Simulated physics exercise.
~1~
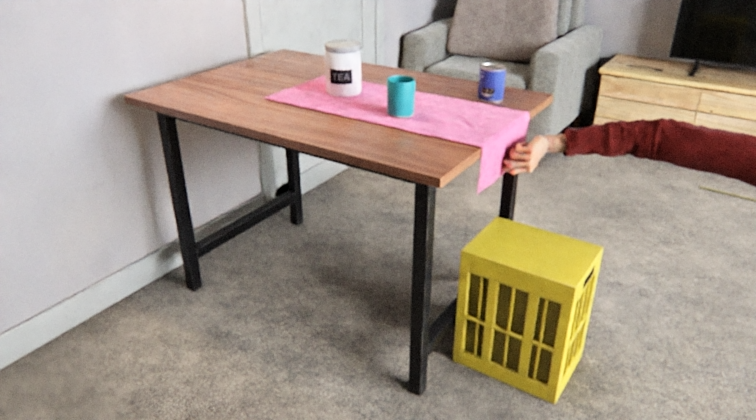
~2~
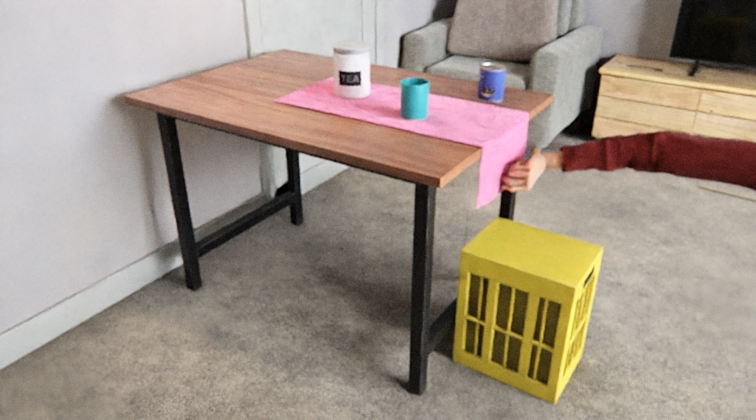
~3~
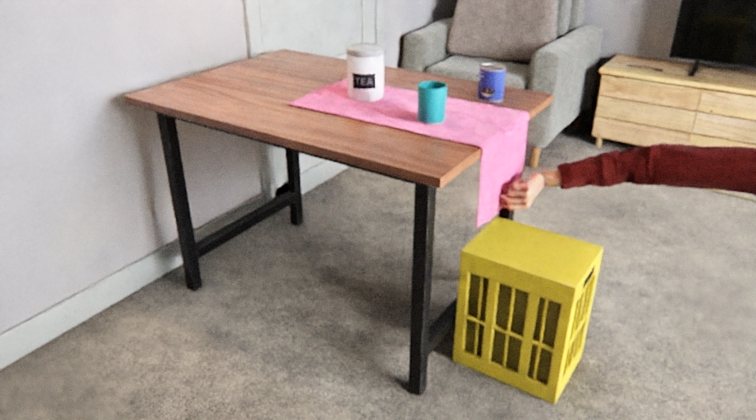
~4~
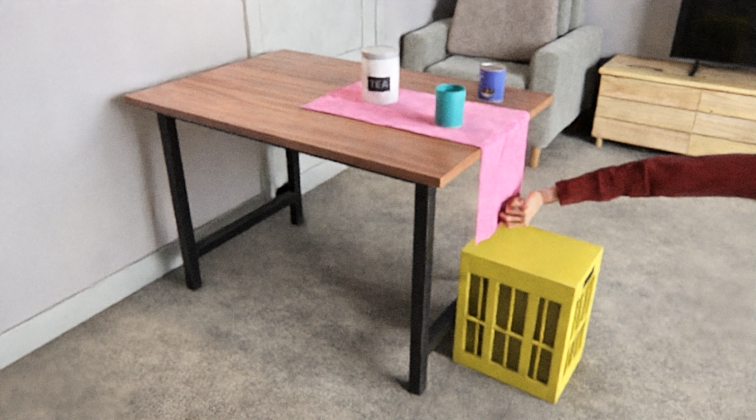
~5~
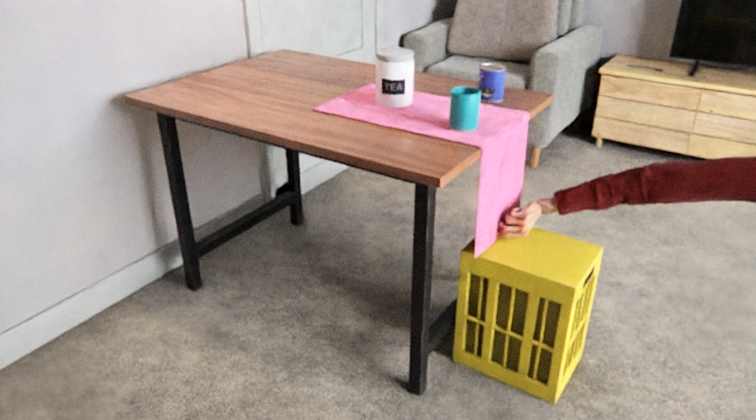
Hand drawing a pink cloth down over a table's end to a yellow crate, carrying canister and turquoise mug right, blue tin staying put.
